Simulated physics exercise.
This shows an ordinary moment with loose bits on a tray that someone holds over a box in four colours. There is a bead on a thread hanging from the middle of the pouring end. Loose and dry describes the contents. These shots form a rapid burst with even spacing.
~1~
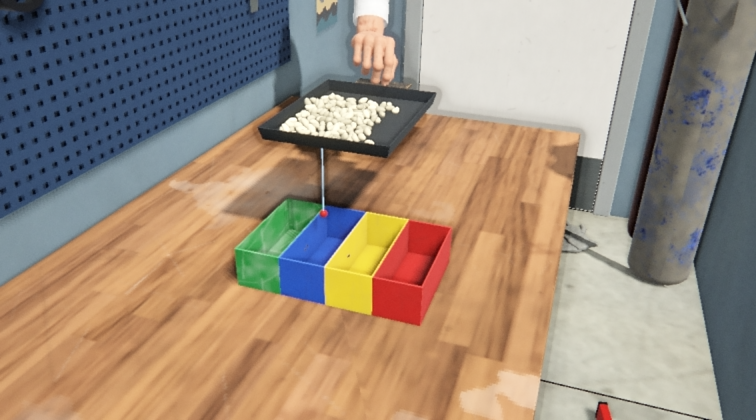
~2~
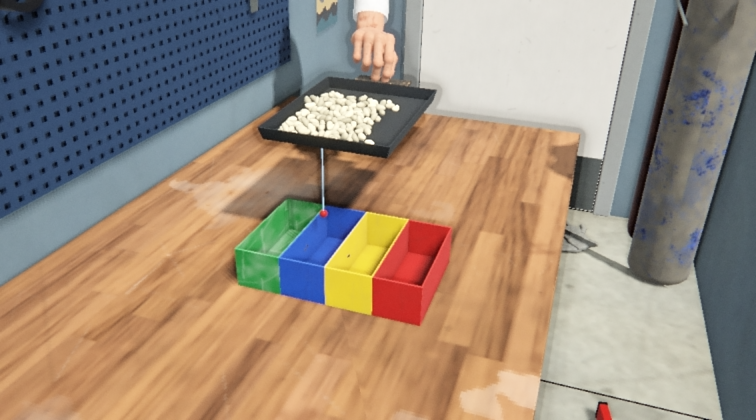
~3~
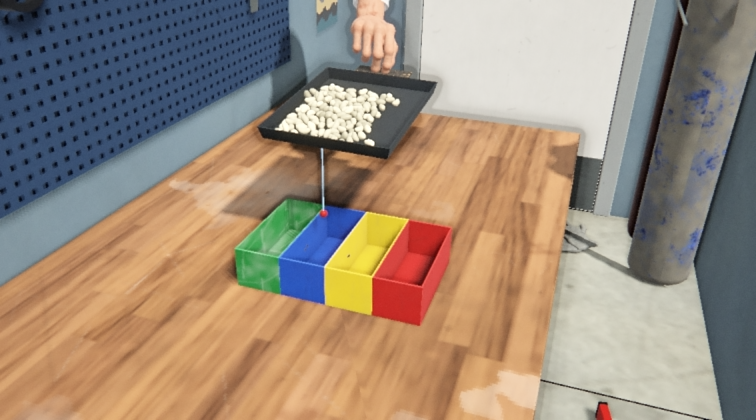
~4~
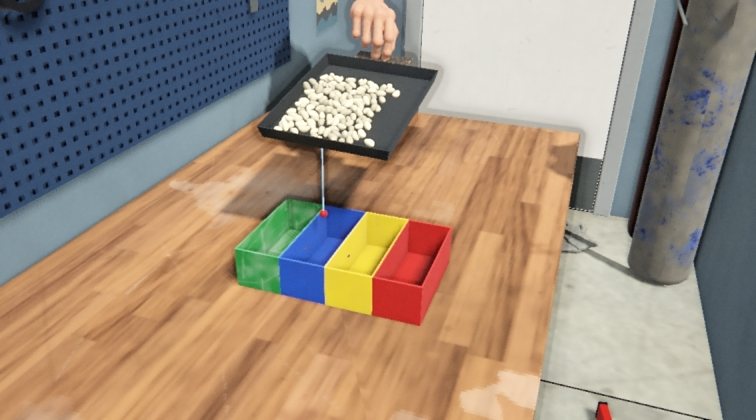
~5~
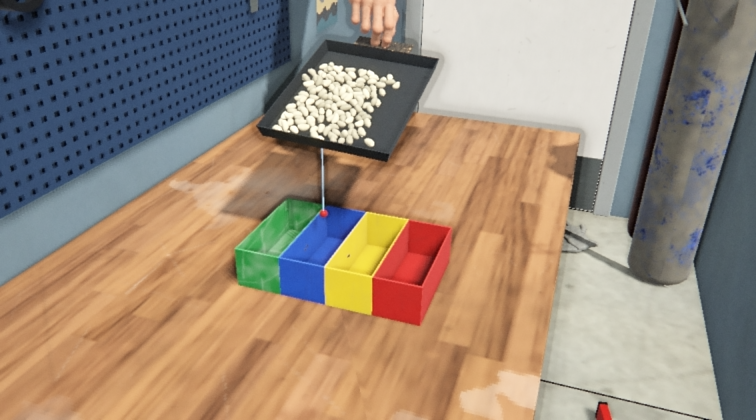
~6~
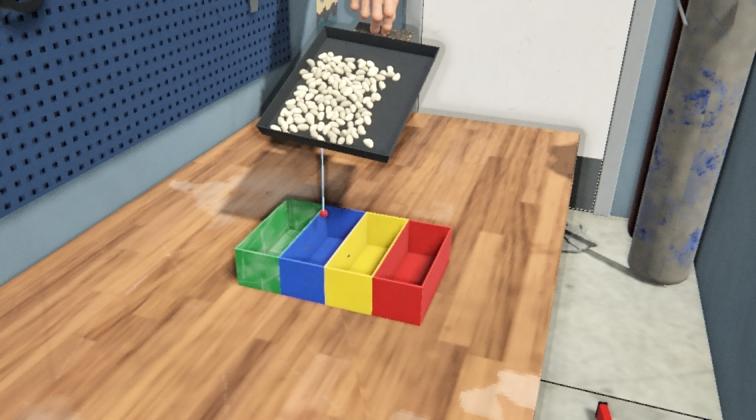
A hand tilted a black tray of white beans above a green, blue, yellow and red box, raising its far side steadily while the near edge dipped slightly to the right and the beans stayed bunched together.
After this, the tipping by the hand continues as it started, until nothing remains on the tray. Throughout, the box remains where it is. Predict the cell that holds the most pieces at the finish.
I predict the yellow cell.
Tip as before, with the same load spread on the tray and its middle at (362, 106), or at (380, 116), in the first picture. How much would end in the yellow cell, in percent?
First case around 40 %, second case around 60 %.
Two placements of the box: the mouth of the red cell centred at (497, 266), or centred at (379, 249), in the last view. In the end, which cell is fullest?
That green cell, then that red cell.
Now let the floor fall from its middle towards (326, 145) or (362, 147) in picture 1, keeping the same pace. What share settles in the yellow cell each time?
Lab note: Try 1 = 20 %, try 2 = 70 %.
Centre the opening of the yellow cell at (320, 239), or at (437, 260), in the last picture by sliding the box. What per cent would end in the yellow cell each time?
I'd say about 30 percent, followed by about 0 percent.
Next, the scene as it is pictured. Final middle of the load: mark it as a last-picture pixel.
At about (351, 282), give or take.
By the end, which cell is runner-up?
The answer here is that blue cell.
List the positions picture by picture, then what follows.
The first frame shows corners of the pouring end near (262, 126) and (387, 145), level; middle of the load near (337, 116), white beans; bead on its thread near (323, 214); green cell near (258, 268); blue cell near (302, 277); yellow cell near (349, 287); red cell near (397, 298).
The second frame shows corners of the pouring end near (262, 126) and (387, 145), level; middle of the load near (337, 115).
The third frame shows corners of the pouring end near (262, 126) and (387, 146), tipped barely, lowest at the right corner; middle of the load near (337, 111).
The fourth frame shows corners of the pouring end near (261, 125) and (387, 149), tipped a little, lowest at the right corner; middle of the load near (336, 105).
The fifth frame shows corners of the pouring end near (261, 124) and (387, 151), tipped clearly, lowest at the right corner; middle of the load near (336, 99).
The sixth frame shows corners of the pouring end near (260, 124) and (387, 153), tipped clearly, lowest at the right corner; middle of the load near (336, 93); green cell near (258, 268); blue cell near (302, 277); yellow cell near (349, 287); red cell near (397, 298).
Shortly afterwards, tray tipped steeply; all but a few on the tray; only a few falling or outside the box.
Next, tray tipped past a quarter turn; a little on the tray; near a third in the yellow cell; a little in the blue cell; a little in the red cell; only a few in the green cell; near a quarter falling or outside the box.
Some moments later, tray tipped past a quarter turn; near half in the yellow cell; near a quarter in the blue cell; a little in the red cell; a little in the green cell; only a few falling or outside the box.
In the end, tray tipped past a quarter turn; near half in the yellow cell; near a quarter in the blue cell; a little in the red cell; a little in the green cell; only a few outside the box.
